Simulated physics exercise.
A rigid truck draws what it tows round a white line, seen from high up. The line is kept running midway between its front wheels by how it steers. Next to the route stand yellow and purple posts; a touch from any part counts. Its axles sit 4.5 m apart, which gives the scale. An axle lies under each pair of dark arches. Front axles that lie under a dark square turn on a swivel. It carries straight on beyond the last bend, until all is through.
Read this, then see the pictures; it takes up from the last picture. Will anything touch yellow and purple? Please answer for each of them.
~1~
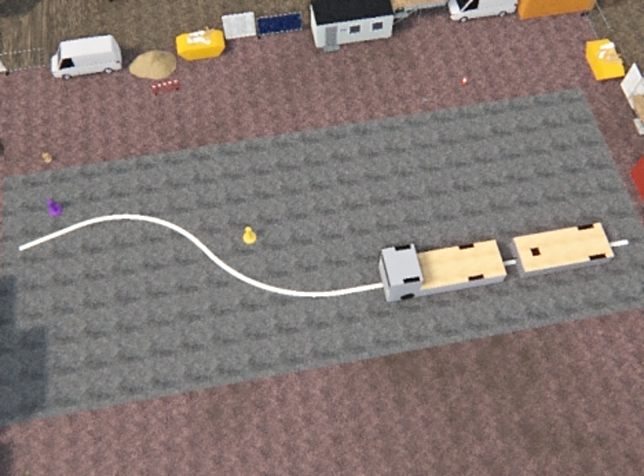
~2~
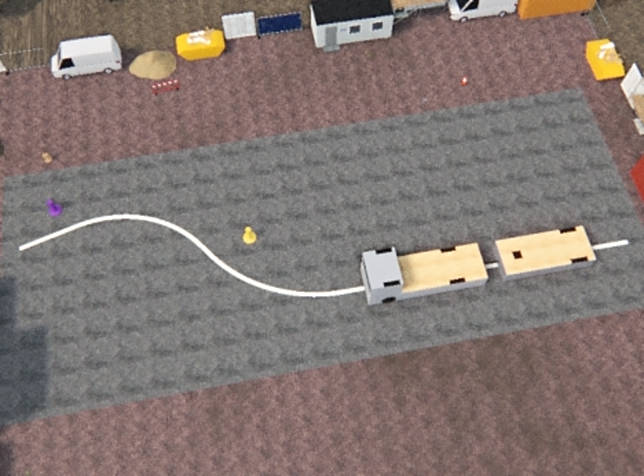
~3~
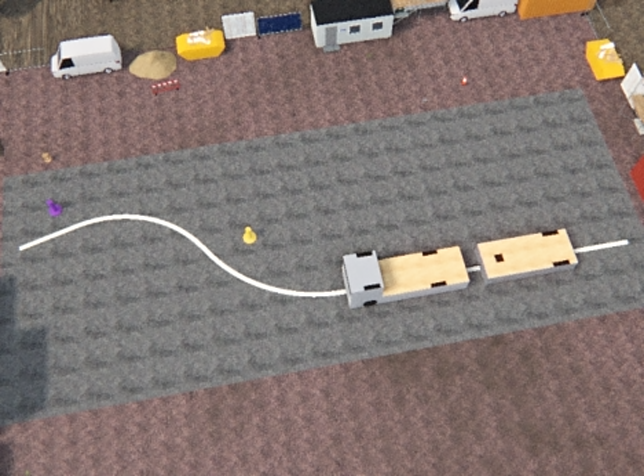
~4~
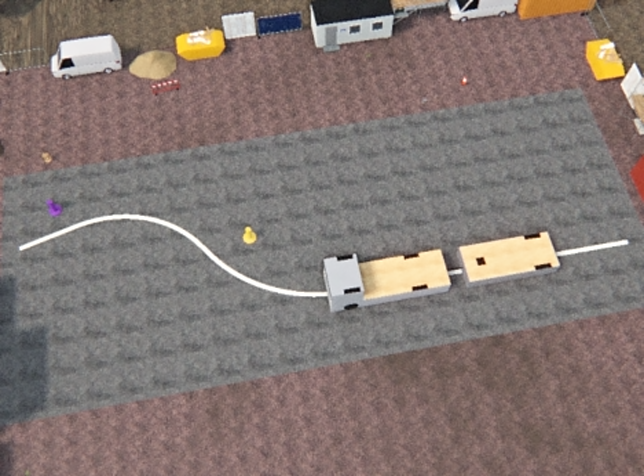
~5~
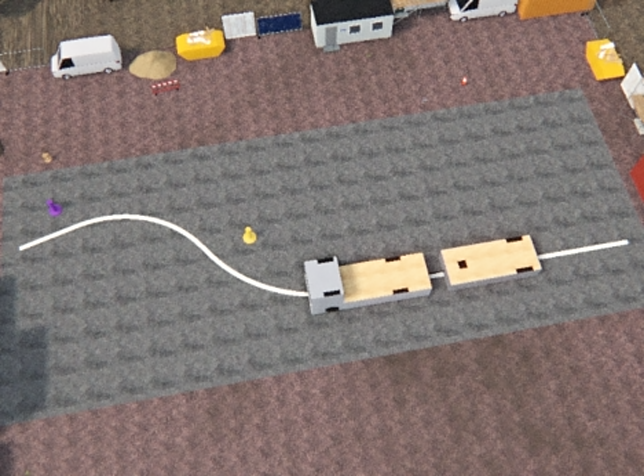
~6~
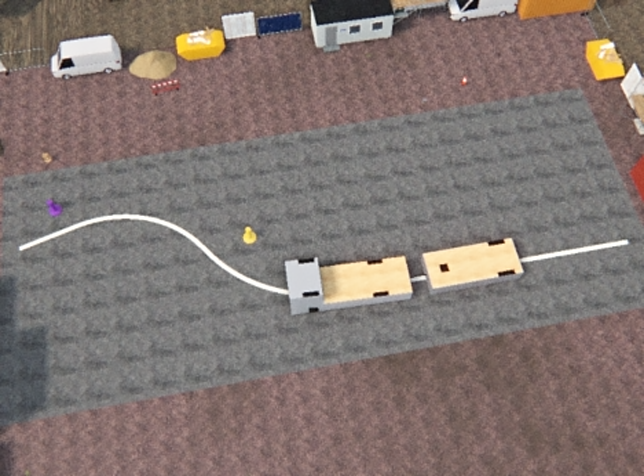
Yellow takes a hit. Purple gets struck.
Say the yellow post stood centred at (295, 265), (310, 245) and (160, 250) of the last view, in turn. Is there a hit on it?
In the first spot it is contacted, in the second left alone, and in the third contacted.
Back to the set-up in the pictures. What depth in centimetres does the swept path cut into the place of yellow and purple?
Yellow 20 and purple 30.
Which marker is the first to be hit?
Yellow.
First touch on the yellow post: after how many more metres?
About 15.0 m.
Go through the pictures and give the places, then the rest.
The first frame shows nose (387, 277); last axle (592, 242); still straight; yellow (249, 235), purple (54, 208); 1 trailer.
The second frame shows nose (368, 280); last axle (574, 245); still straight.
The third frame shows nose (349, 284); last axle (556, 248); still straight.
The fourth frame shows nose (330, 287); last axle (538, 251); still straight.
The fifth frame shows nose (311, 289); last axle (520, 254); turned 1°.
The sixth frame shows nose (291, 289); last axle (501, 258); turned 3°; yellow (249, 235), purple (54, 208).
After another 9.0 m, the last axle is at (372, 278) of the last picture, 20 cm off the line.
After another 15.0 m, the last axle is at (286, 266) of the last picture, 130 cm off the line; the trailer has hit yellow.
After another 17.8 m, the last axle is at (250, 253) of the last picture, 135 cm off the line; the rigid truck has hit purple.
After another 36.2 m, the last axle is out of the picture, 40 cm off the line; 2 of 2 struck in all.
